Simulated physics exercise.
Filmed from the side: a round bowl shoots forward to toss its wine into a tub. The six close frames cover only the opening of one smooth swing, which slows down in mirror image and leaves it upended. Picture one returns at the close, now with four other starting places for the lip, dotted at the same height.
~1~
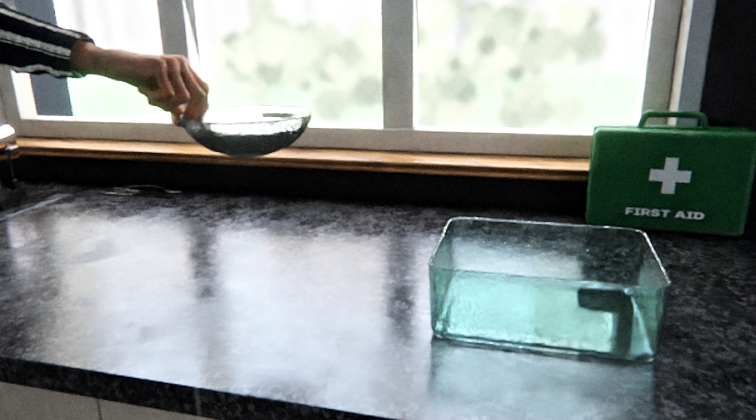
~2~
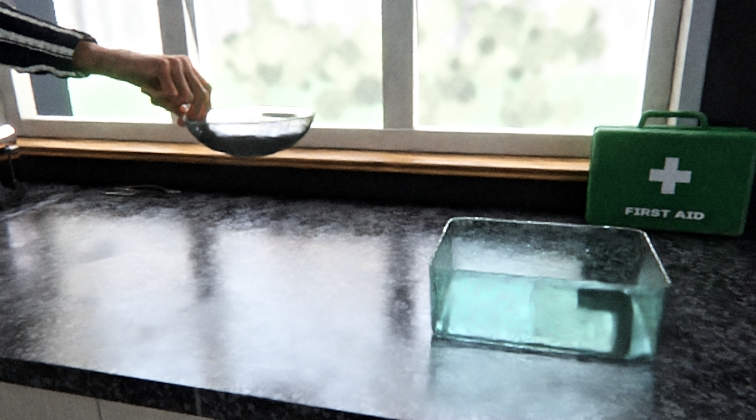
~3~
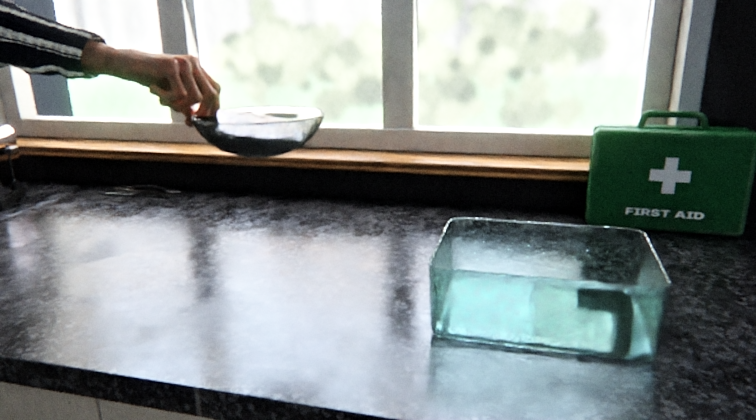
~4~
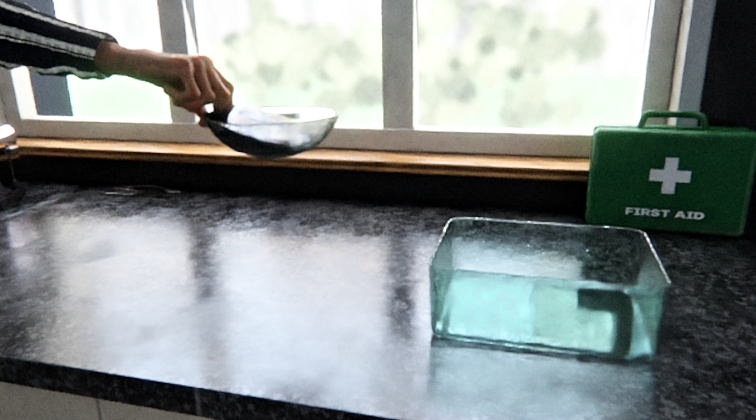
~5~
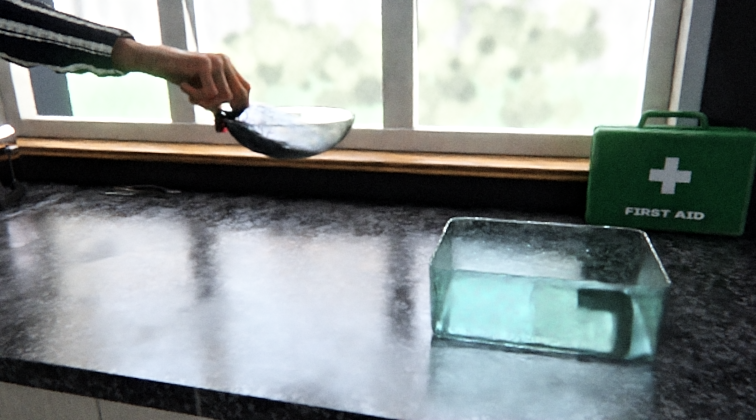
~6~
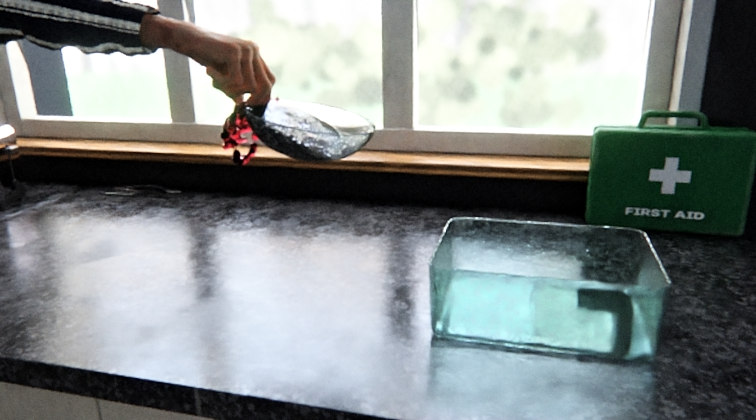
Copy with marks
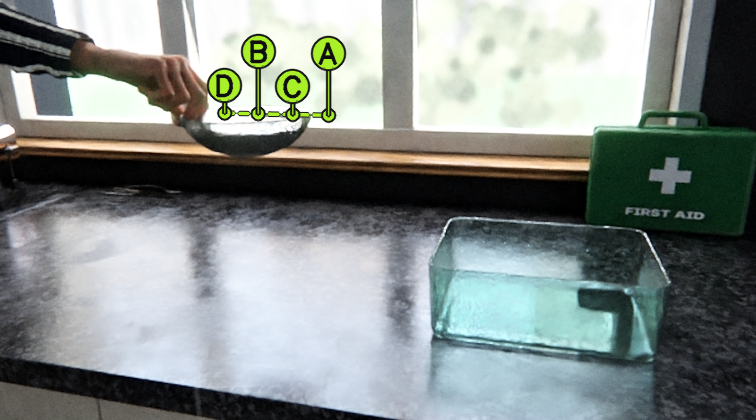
A hand in a dark striped sleeve holds a round glass bowl at the upper left, before a bright window, above a black speckled counter seen from the side by a still camera. A clear, green-tinted tub sits at right near a green first aid case with a white cross. The hand carries the bowl rightward, dark red liquid slips over its rear rim beneath the fingers, and the bowl tilts slightly.
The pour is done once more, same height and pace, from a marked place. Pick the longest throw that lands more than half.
Take A.
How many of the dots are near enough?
One of the four.
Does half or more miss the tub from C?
Yes, it does.
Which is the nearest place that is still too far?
Place C.
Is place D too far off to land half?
Yes.
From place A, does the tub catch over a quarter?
Yes, clearly.
On the marked copy, A at (328, 115); B at (258, 113); C at (292, 114); D at (224, 113).
With A, about 66 % lands in the tub, 27 % falls short and 7 % goes beside or beyond.
With B, about 0 % lands in the tub, 98 % falls short.
With C, about 28 % lands in the tub, 67 % falls short and 5 % goes beside or beyond.
With D, about 0 % lands in the tub, 100 % falls short.
